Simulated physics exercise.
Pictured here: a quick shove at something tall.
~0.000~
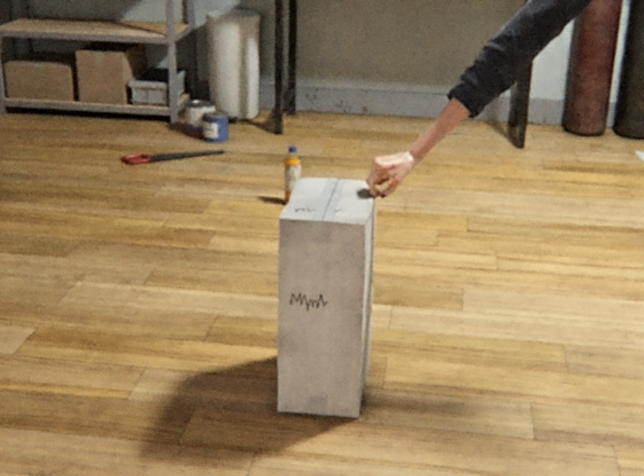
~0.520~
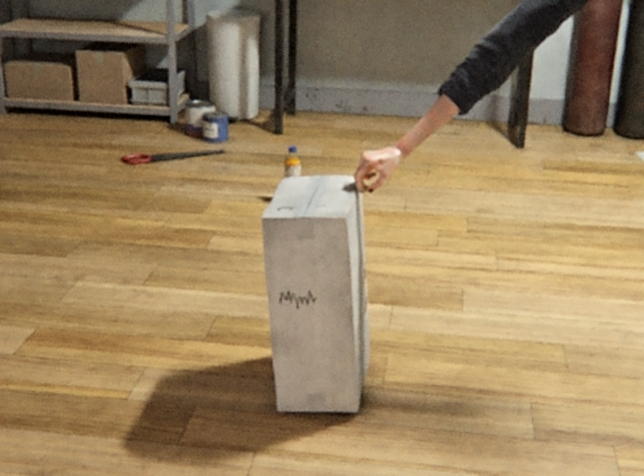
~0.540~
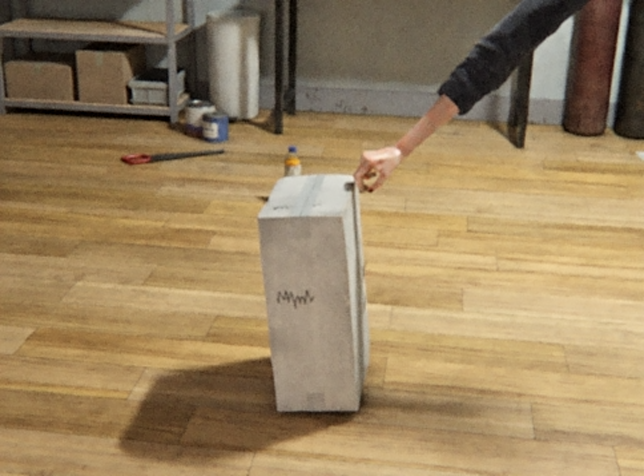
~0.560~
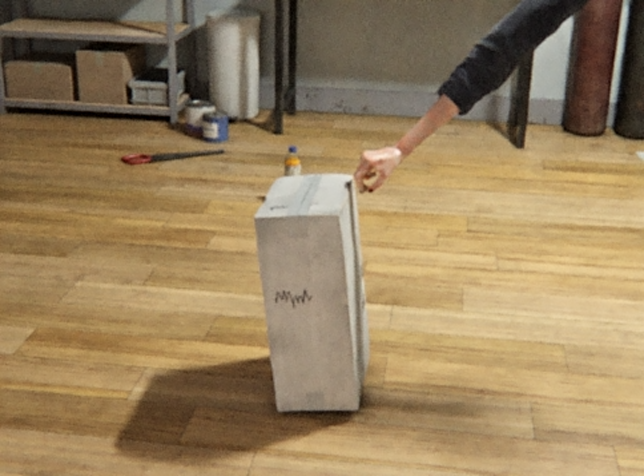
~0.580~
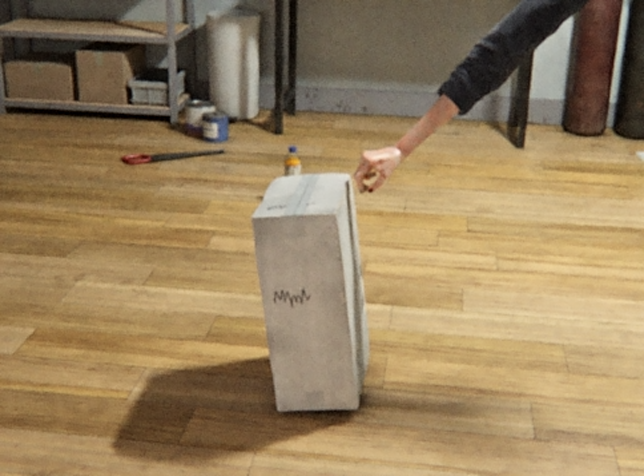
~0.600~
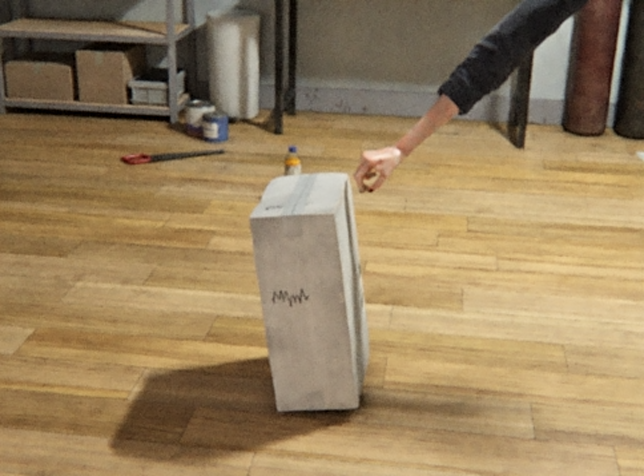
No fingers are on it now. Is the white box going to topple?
No - it stays up.
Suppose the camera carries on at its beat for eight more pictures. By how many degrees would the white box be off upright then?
By then, 6° from upright.
After 0.92 s, white box 3° off upright near (333, 294).
At rest (2.0 s), the white box rocks back upright, near (329, 294).
